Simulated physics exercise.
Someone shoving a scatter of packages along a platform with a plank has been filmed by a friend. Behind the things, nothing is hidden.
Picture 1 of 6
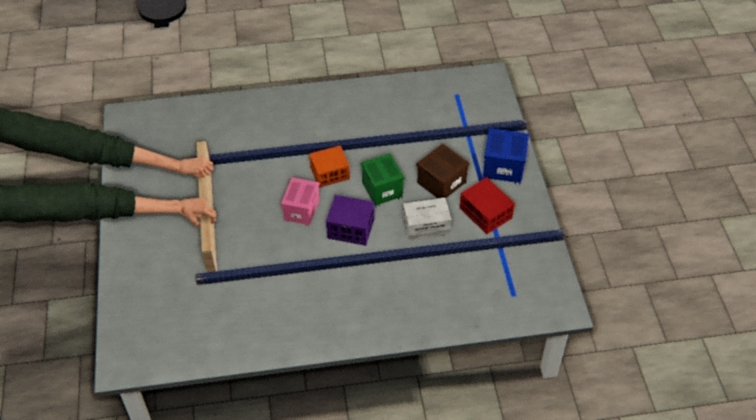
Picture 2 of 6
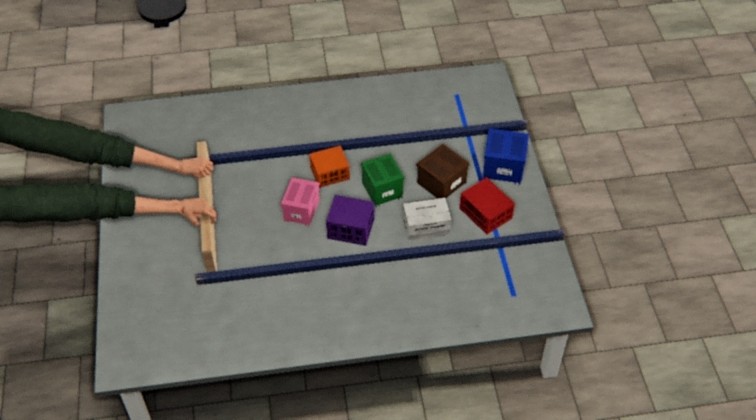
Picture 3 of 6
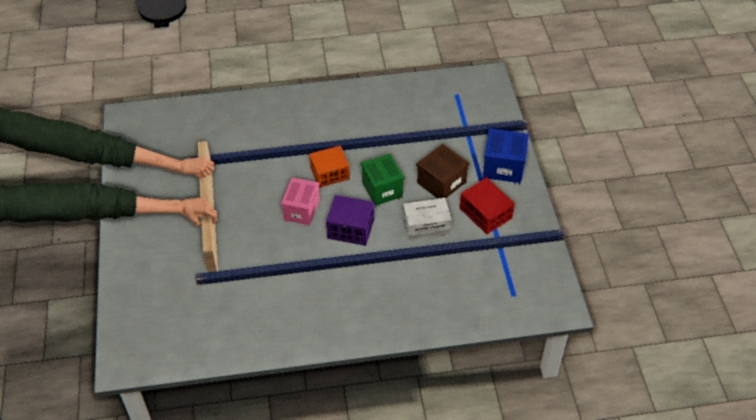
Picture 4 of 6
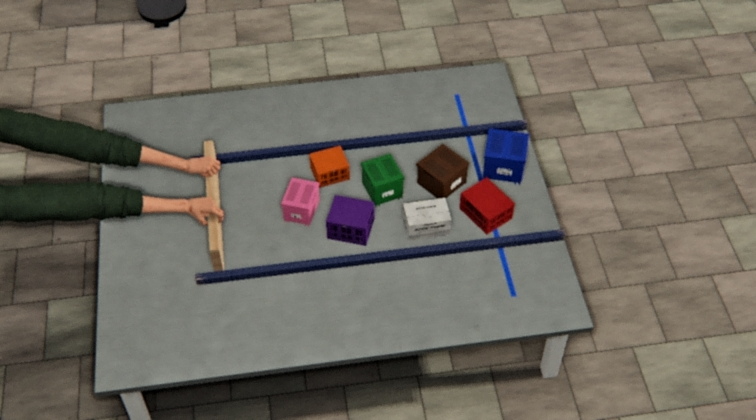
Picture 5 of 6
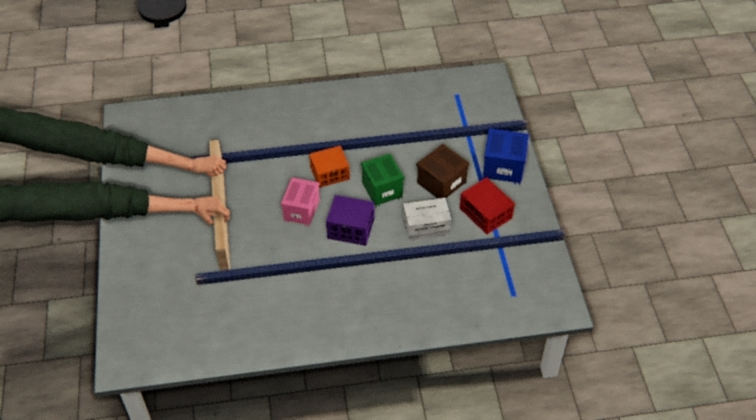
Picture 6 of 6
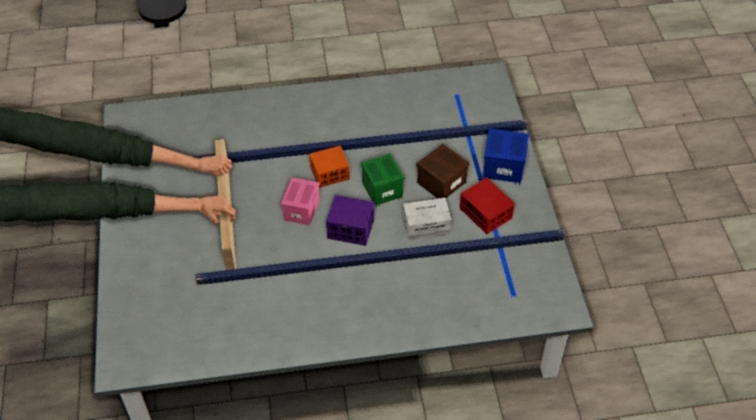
Two hands in dark green sleeves held a wooden plank across a gray table and slid it slightly to the right, while the colorful crates scattered between two dark blue rails stayed still, untouched.
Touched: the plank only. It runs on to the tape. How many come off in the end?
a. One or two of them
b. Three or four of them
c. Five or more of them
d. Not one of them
The answer is b.
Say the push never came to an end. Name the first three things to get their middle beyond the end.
Listed earliest first: Blue tote, red crate, brown tote.
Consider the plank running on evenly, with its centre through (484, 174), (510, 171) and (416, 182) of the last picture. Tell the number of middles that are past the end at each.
3, 5 and 0.
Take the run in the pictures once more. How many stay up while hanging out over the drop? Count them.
Overhang count: 1.
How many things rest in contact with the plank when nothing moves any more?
It touches 3.
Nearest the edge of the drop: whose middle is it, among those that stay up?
That's the white box.
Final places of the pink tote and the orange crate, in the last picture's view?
Roughly (497, 175), and the other roughly (491, 149).
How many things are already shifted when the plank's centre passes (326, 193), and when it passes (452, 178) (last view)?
First 3, then 8.
Soon after, none off yet; blue tote at rest near (505, 157); red crate at rest near (487, 206); brown tote at rest near (442, 174).
In the end, the number that fall off is three or four; gone, brown tote, red crate and blue tote.
